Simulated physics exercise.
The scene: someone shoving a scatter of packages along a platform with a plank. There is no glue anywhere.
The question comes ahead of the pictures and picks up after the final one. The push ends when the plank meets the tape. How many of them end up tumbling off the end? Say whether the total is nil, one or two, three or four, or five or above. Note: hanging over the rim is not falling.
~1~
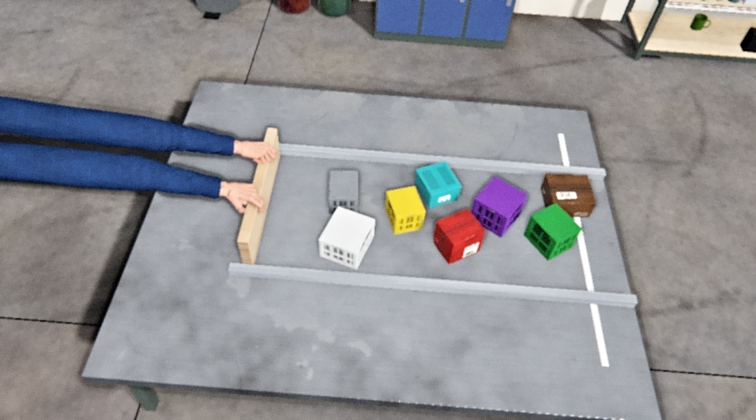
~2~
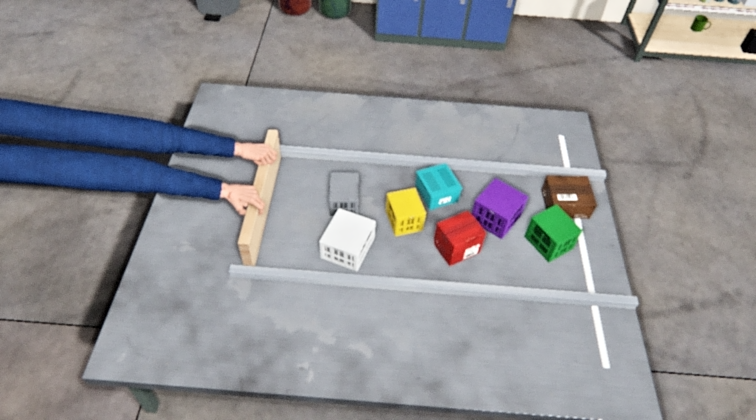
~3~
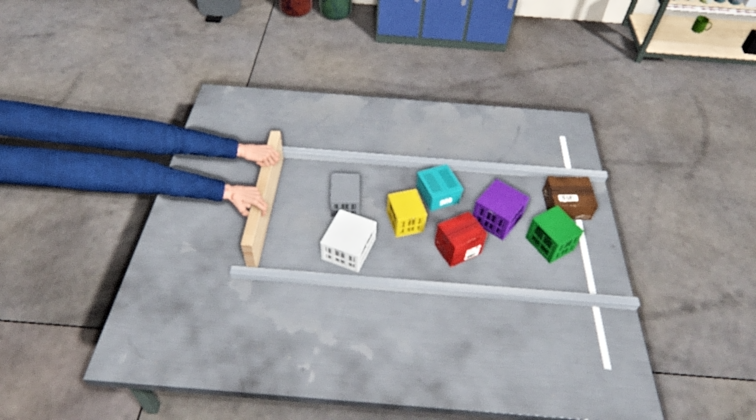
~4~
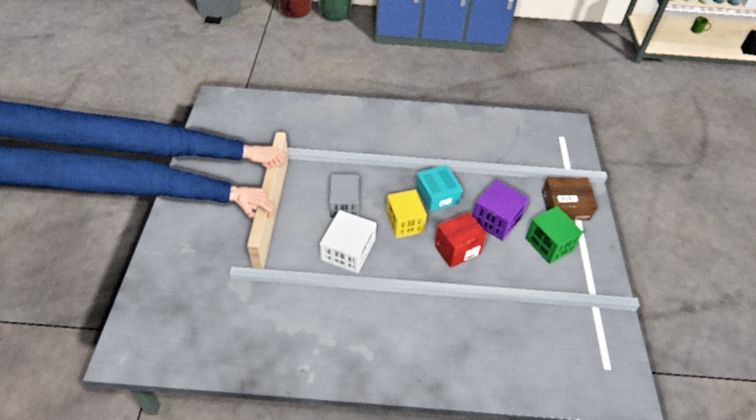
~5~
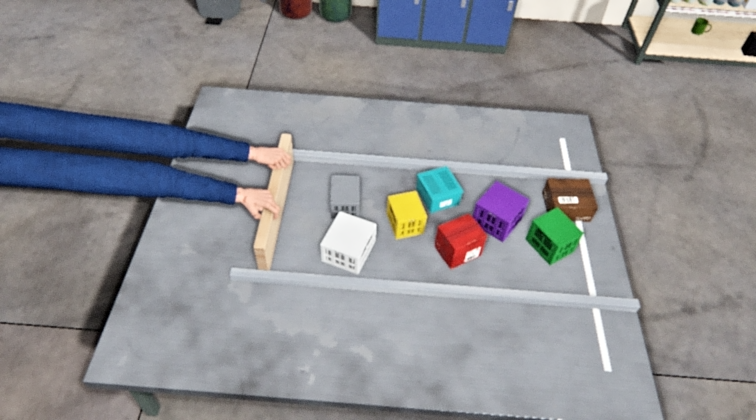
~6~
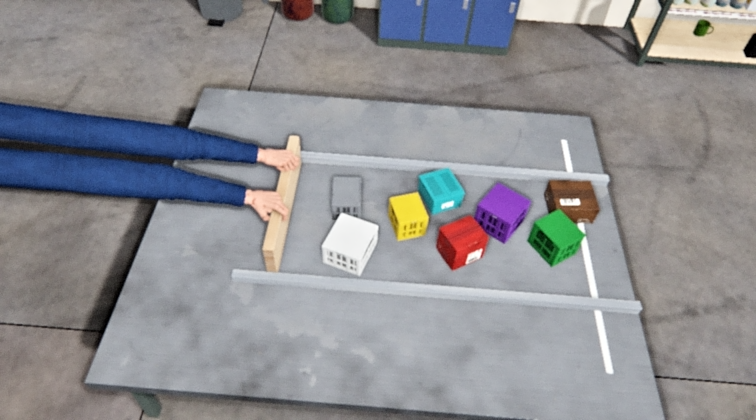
The drop count passes four.
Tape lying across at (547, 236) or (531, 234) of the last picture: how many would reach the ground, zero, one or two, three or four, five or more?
In turn: One to two; one to two.
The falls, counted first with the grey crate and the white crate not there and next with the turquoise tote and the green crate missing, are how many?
You'd see 3 fallen, and 4 in the other try.
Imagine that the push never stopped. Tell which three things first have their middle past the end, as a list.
Listed earliest first: Brown parcel, green crate, red parcel.
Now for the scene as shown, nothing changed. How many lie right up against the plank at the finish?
All in all, 3.
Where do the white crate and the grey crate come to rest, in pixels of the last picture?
Final positions: Near (615, 269); near (599, 222).
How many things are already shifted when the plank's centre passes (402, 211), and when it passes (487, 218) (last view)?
The first number is 5, the next one 8.
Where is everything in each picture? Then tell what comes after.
Brown parcel (567, 196); green crate (552, 232); purple crate (498, 207); plank (261, 194); tape (580, 232), in the first frame.
Green crate (553, 233); turquoise tote (438, 187), in the second frame.
Purple crate (500, 210); white crate (349, 241), in the third frame.
Brown parcel (569, 199); grey crate (345, 196), in the fourth frame.
Green crate (554, 236); red parcel (460, 241), in the fifth frame.
Brown parcel (571, 202); green crate (555, 238); purple crate (501, 213); plank (284, 202); tape (583, 238), in the sixth frame.
A little later, none off yet; brown parcel at rest near (571, 202); green crate at rest near (555, 238); purple crate at rest near (501, 213).
Next, none off yet; brown parcel shifted a little near (578, 201); green crate shifted a little near (571, 244); purple crate shifted about its own width near (535, 204).
When it is over, the number that fall off is five or more; down, yellow crate, red parcel, purple crate, green crate and brown parcel.
